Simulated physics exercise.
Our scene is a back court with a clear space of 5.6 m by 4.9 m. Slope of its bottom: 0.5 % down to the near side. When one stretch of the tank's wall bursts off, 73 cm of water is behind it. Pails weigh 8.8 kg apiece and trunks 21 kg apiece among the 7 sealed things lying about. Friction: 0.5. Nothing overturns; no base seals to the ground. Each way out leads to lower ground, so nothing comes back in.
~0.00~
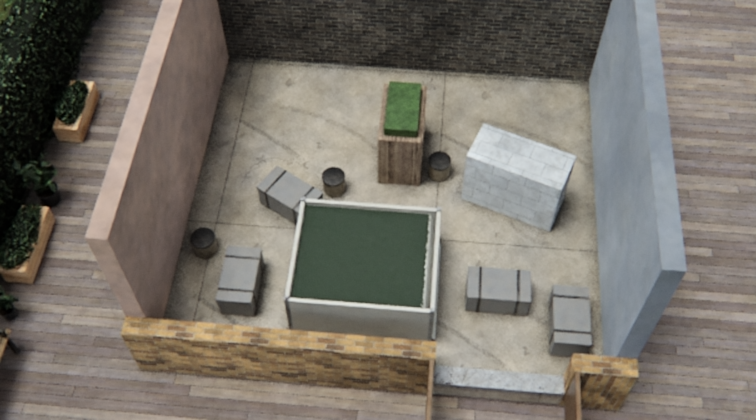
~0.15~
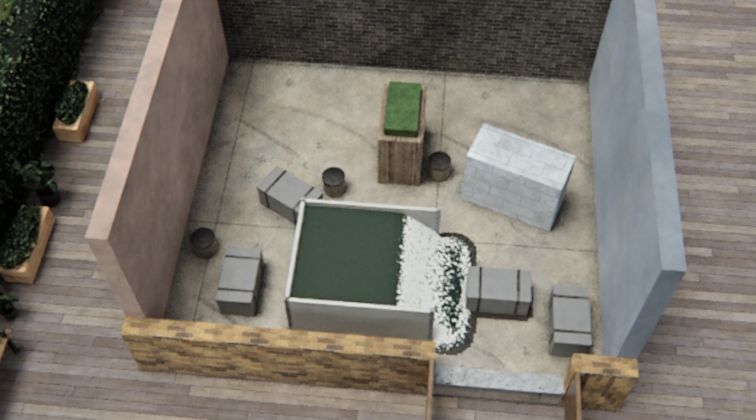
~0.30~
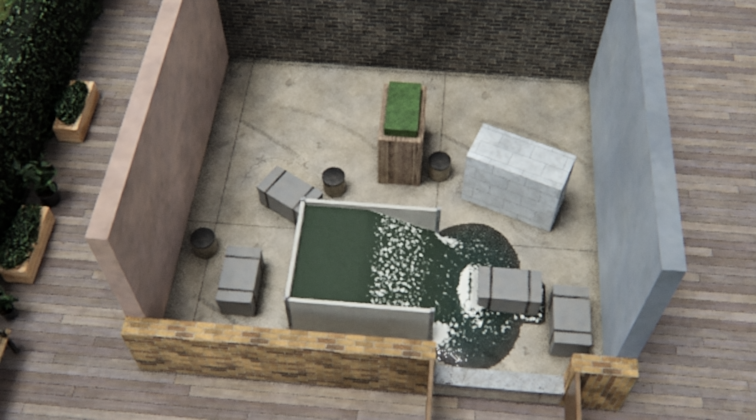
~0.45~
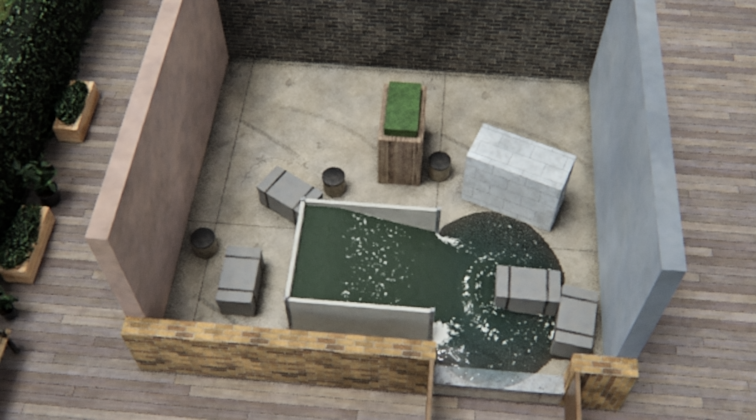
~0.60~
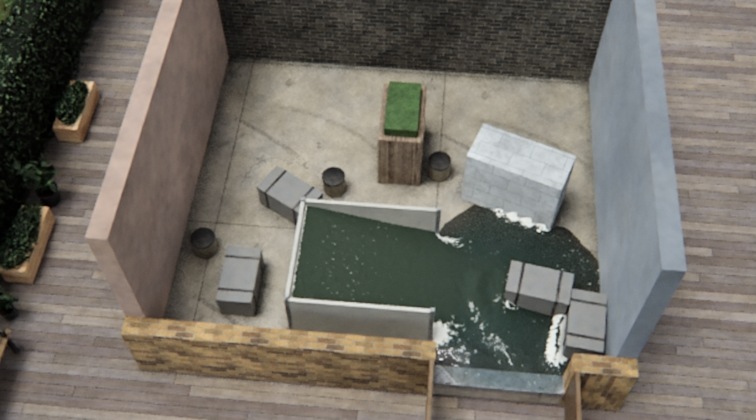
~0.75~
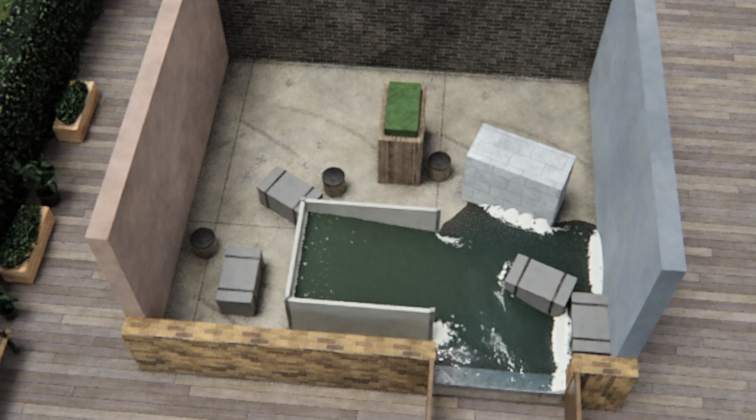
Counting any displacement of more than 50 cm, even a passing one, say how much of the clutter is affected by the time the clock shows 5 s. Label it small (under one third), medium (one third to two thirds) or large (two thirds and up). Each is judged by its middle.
Small.
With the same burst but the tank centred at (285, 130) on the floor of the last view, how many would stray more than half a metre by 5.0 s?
Count: 1.
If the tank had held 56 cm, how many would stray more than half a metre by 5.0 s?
1.
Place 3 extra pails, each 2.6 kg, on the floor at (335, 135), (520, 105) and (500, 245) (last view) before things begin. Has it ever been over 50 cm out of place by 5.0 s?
Within it, beyond it, beyond it.
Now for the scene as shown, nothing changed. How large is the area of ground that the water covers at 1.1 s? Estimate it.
I'd estimate close to 8.0 m2.
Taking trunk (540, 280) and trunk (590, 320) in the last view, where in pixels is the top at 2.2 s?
Estimated pixels: (580, 198) and (582, 278).
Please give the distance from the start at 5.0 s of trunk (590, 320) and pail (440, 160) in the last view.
Going in order, that's 80 cm for one and 0 cm for the other.
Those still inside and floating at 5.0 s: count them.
Count: 1.
After 1.1 s 1 of 7 are over 50 cm from their spots; 2 afloat.
After 2.2 s 1 of 7 are over 50 cm from their spots; 2 afloat.
After 3.5 s 2 of 7 are over 50 cm from their spots; 2 afloat.
After 5.0 s 2 of 7 are over 50 cm from their spots, and 2 have been at some point; 1 afloat.
